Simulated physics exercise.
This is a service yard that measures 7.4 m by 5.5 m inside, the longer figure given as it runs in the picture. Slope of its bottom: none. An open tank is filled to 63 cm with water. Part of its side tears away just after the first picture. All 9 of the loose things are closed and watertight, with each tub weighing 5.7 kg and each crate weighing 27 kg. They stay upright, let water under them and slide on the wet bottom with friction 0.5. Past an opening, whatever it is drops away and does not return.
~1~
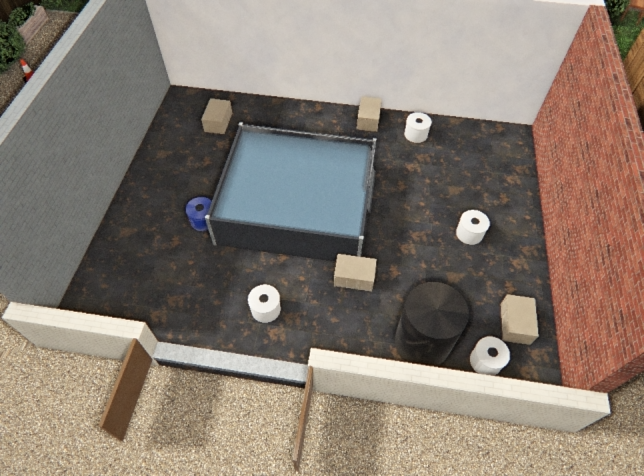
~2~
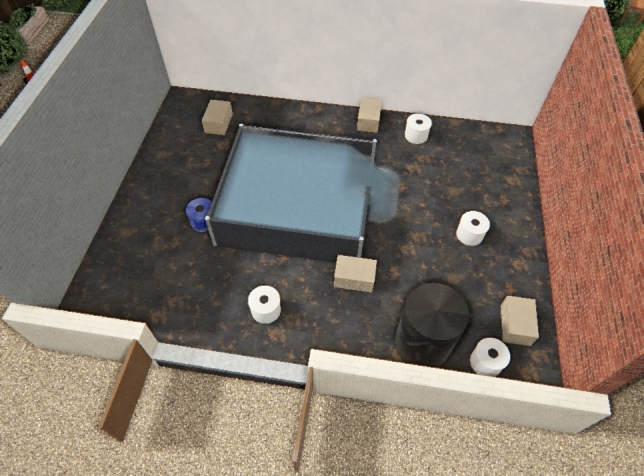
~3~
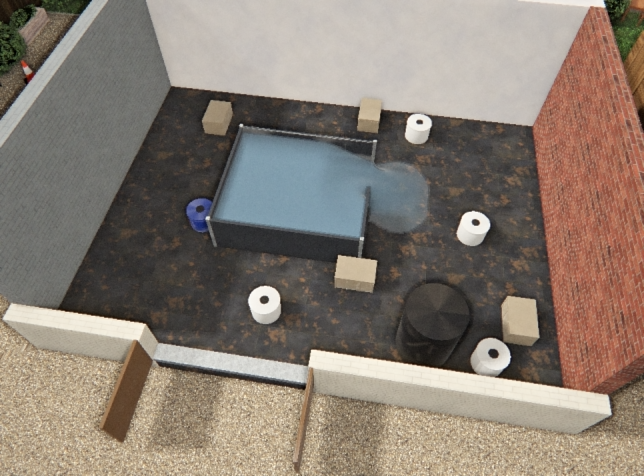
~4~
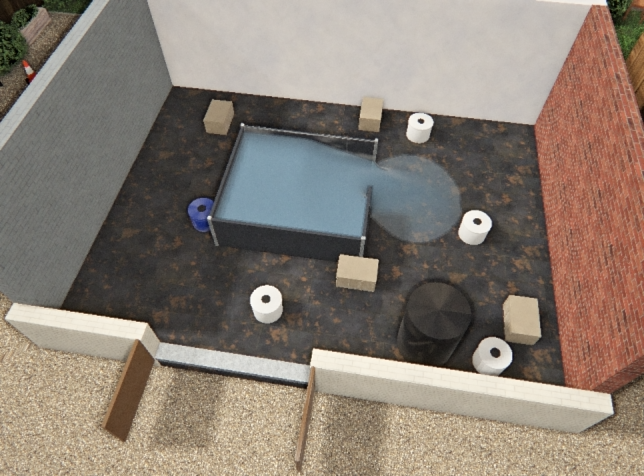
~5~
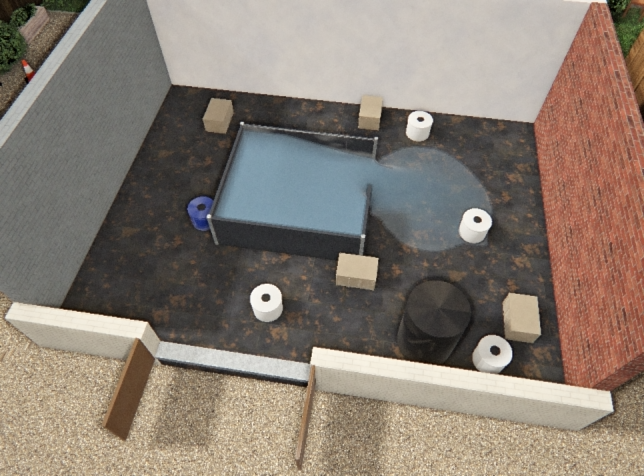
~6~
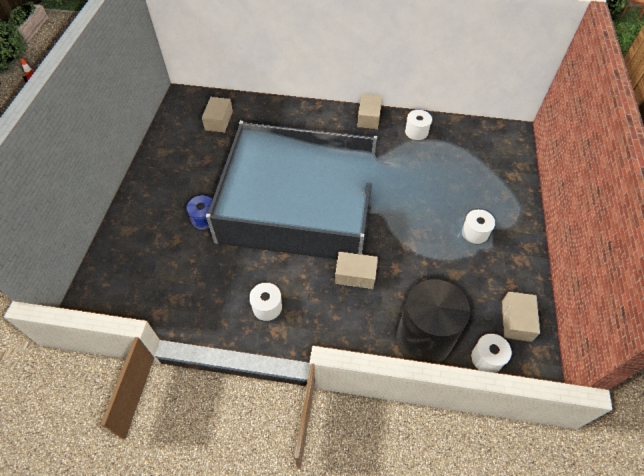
In a walled yard, water broke out through the right side of an open tank and fanned across the dark floor, surrounding a white tub and nudging it slightly to the right.
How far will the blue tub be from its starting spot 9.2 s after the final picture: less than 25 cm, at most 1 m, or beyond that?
Less than 25 cm.
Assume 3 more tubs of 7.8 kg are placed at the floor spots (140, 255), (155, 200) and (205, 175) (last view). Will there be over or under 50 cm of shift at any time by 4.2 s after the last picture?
Well, in that order it's lower, lower and lower.
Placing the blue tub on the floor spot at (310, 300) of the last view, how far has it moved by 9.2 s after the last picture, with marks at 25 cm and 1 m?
Short answer: It drifts a great distance.
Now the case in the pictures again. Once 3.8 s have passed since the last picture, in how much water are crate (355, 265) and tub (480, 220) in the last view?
I'd put it at 1 cm and 15 cm respectively.
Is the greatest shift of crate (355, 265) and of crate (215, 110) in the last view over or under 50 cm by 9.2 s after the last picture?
The first never reached the threshold, and the second never reached the threshold.
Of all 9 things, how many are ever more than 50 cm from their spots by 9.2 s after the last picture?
My count gives 5.
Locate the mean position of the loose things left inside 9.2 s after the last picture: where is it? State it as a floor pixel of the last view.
It sits at about (321, 218).
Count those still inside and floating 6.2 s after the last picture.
At that instant the tally stands at 3.
Then, 1.2 s after the last picture the blue tub is near (201, 206), 0.0 m from its start, aground; 0 of 9 are out; 1 afloat.
Then, 3.8 s after the last picture the blue tub is near (201, 206), 0.0 m from its start, aground; 0 of 9 are out; 4 afloat.
Then, 6.2 s after the last picture the blue tub is near (201, 206), 0.0 m from its start, aground; 0 of 9 are out; 3 afloat.
Then, 9.2 s after the last picture the blue tub is near (201, 206), 0.0 m from its start, aground; 0 of 9 are out; 4 afloat.
